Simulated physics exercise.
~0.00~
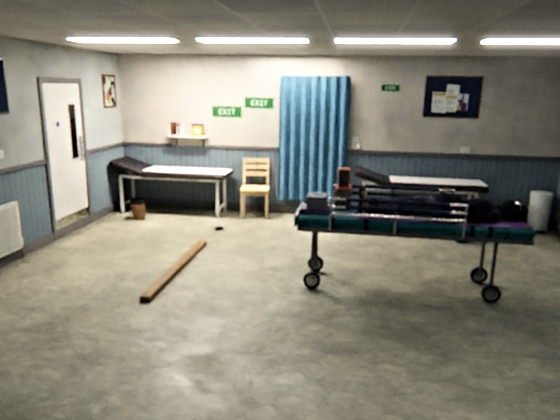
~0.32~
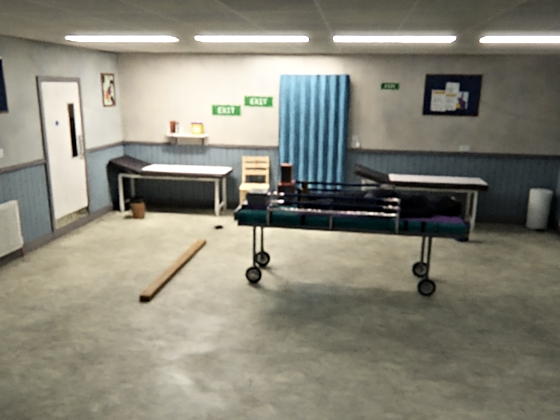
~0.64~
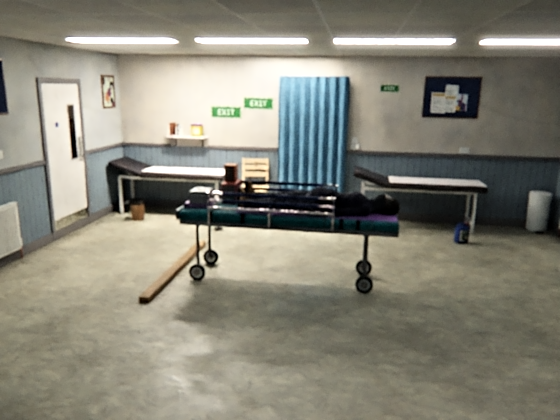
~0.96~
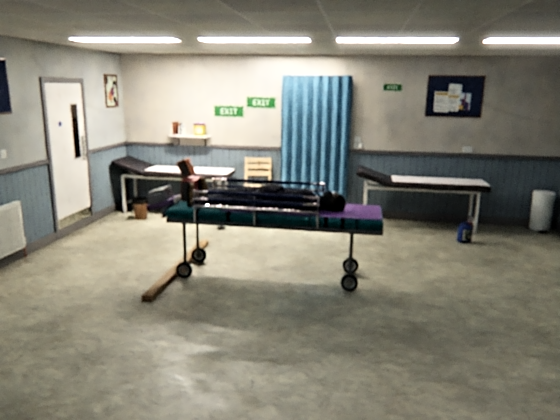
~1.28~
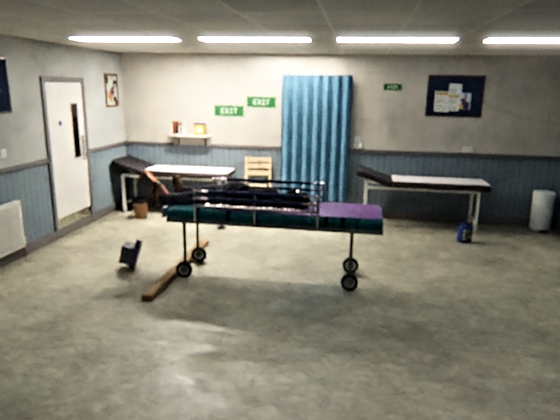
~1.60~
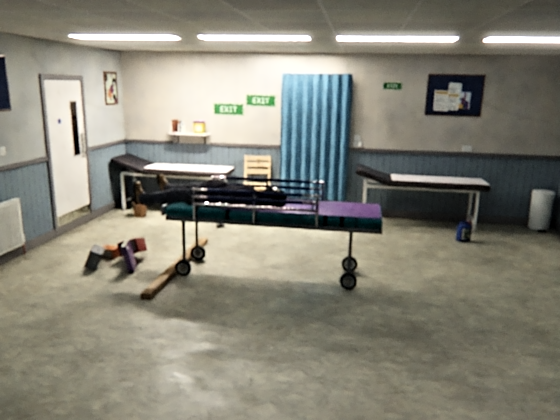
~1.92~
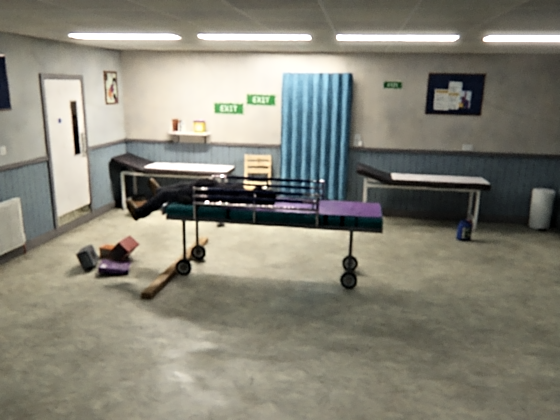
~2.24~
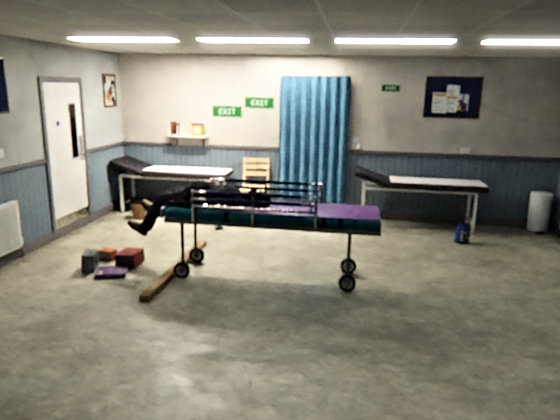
At the start, a wheeled trolley with a dark-clothed figure lying on it stands at the right of a treatment room, with a few small objects at its left end. It rolls left, feet first, towards a wooden beam lying on the floor. At the beam the trolley stops and stays level, but the limp body keeps sliding left and the objects start tipping. Grey and purple items drop off the end first, followed by the red and orange ones. The body ends with its feet hanging past the trolley's left end, above the scattered things.
